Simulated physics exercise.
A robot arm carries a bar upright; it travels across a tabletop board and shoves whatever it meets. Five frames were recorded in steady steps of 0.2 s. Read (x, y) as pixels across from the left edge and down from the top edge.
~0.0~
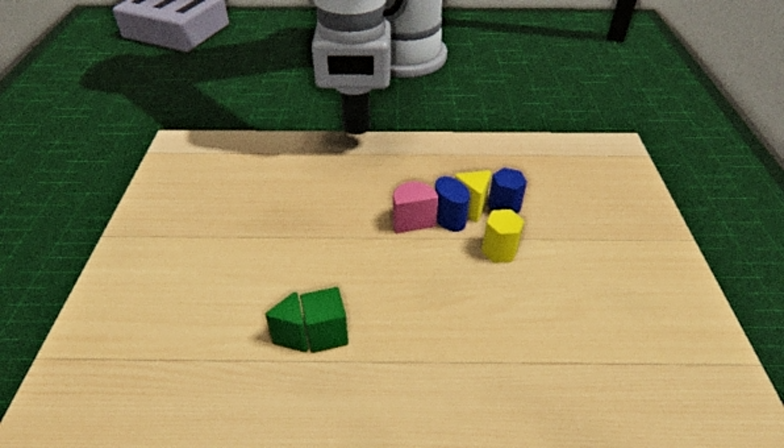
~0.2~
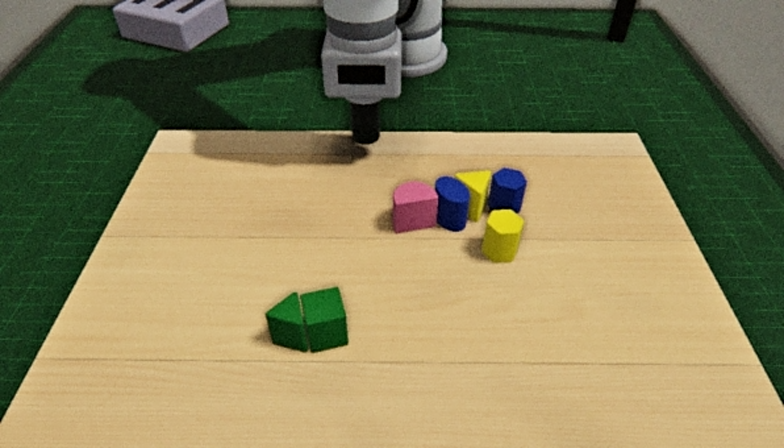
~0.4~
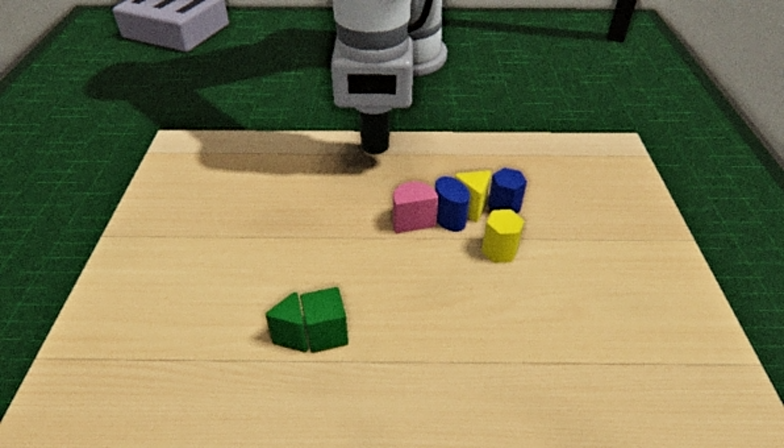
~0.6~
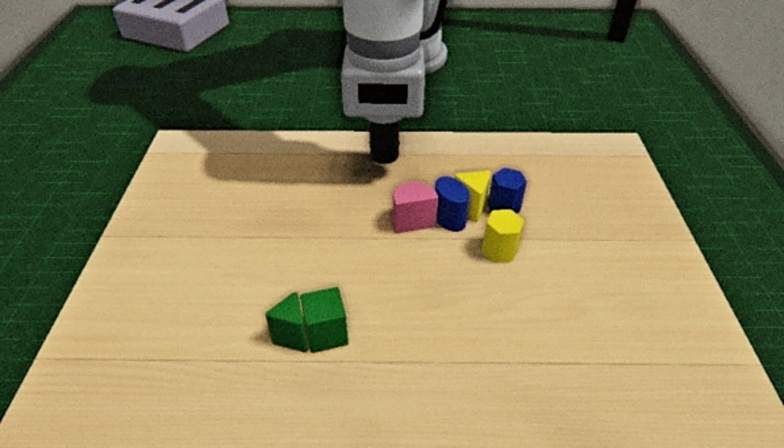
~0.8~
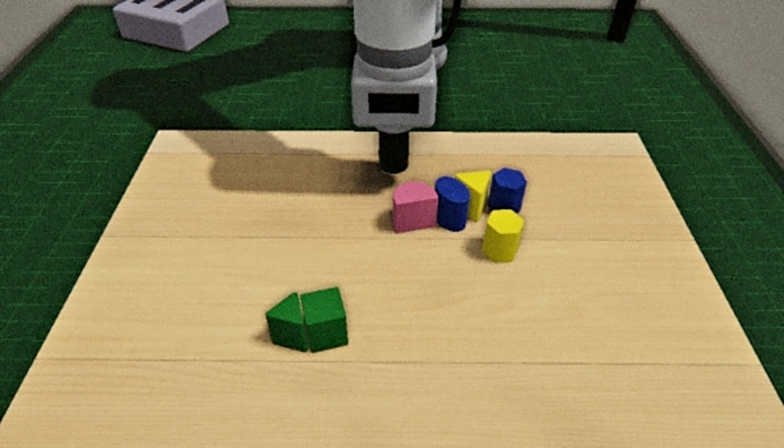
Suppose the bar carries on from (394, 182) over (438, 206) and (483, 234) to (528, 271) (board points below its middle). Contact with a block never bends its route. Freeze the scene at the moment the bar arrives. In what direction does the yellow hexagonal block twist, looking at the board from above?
Counterclockwise rotation.
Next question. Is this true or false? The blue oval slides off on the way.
True
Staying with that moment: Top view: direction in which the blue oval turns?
Bird's-eye view: Clockwise.
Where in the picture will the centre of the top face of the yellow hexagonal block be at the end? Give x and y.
I think it will end close to (561, 265).
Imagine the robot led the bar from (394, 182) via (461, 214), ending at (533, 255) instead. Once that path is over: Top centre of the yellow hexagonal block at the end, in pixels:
The answer is (534, 248).
The first path, step by step. One third of the way, bar at (440, 189); blue oval at (465, 197).
Two thirds of the way, bar at (486, 218); blue oval at (491, 230), turned 75° clockwise; yellow triangle at (515, 190), turned 75° anticlockwise; yellow hexagonal block at (527, 237), turned 55° anticlockwise; blue hexagonal block at (532, 176), turned 15° anticlockwise.
At the end, bar at (532, 255); blue oval at (503, 251), turned 165° clockwise; yellow triangle at (516, 192), turned 90° anticlockwise; yellow hexagonal block at (561, 265), turned 135° anticlockwise; blue hexagonal block at (532, 176), turned 15° anticlockwise.
